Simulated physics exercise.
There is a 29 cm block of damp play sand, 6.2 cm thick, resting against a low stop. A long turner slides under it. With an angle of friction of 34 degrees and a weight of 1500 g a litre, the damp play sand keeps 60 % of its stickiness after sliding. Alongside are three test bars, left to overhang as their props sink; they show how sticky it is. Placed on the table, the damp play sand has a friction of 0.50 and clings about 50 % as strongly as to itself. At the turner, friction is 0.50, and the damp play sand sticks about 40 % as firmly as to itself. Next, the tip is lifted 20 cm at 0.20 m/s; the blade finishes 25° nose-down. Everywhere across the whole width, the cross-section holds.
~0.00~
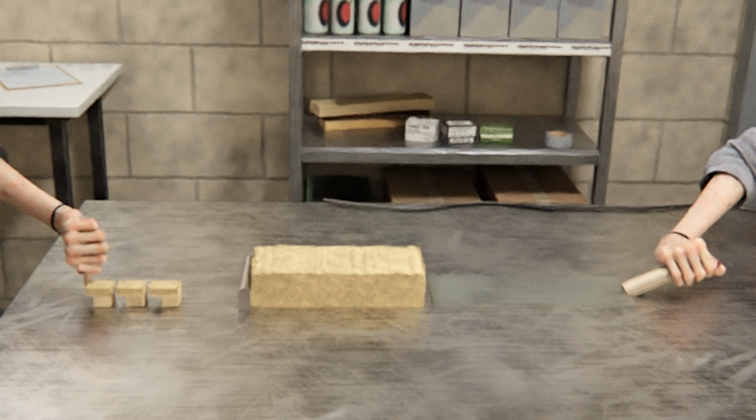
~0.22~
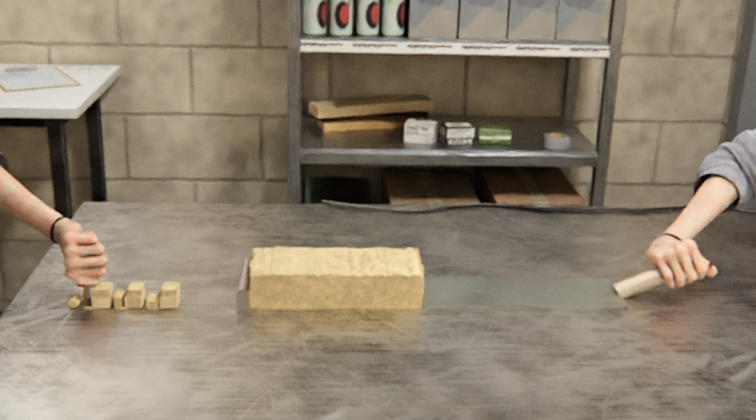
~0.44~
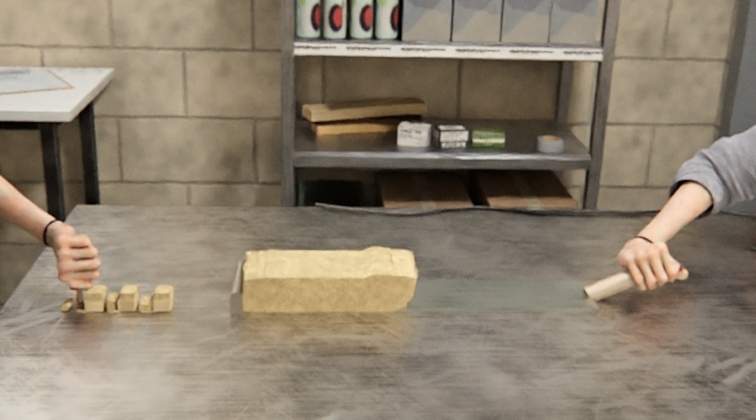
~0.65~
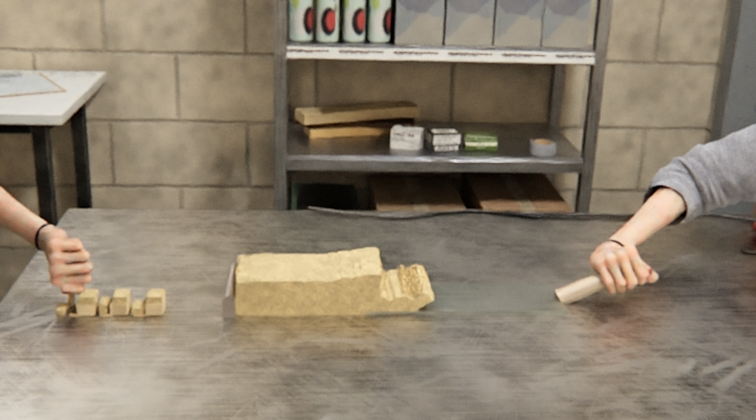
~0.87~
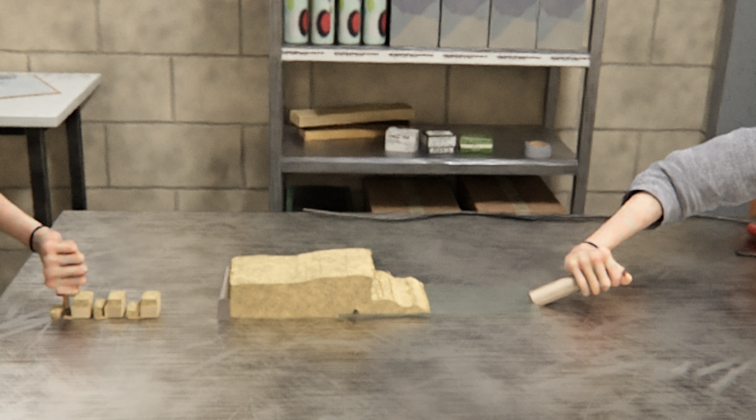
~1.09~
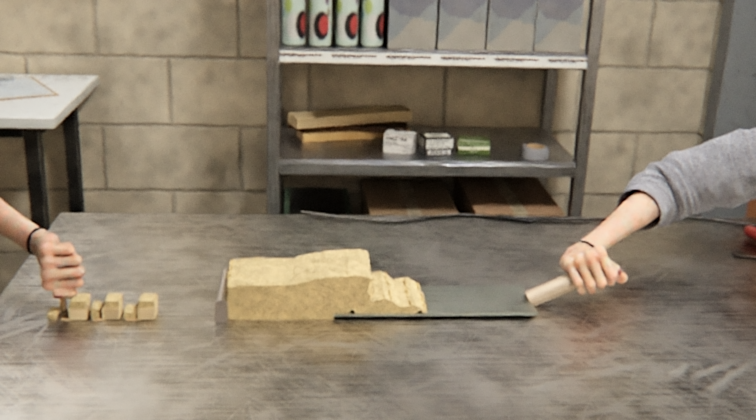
The clip shows a hand sliding a long, wooden-handled blade leftward under a block of damp sand, whose right end slumps into a low, uneven slope, while another hand stays near small sand pieces that break and sag early on.
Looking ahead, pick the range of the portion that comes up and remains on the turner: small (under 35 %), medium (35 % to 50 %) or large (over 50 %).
It should end up in the lowest range, so below 35 %.
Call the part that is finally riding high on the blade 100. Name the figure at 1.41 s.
10 per cent.
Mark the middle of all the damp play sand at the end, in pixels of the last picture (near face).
Look around (312, 268) on the near face.
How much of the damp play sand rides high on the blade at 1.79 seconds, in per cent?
Reading: Around 30 %.
By 1.41 s, the tip is 6.8 cm up.
By 1.79 s, the tip is 14 cm up.
By 2.17 s, the tip is 20 cm up and 30 % is riding high on the blade.
By 2.55 s, the tip is 20 cm up and 30 % is riding high on the blade.
By 2.65 s, at the end, the tip is 20 cm up and 30 % is riding high on the blade.
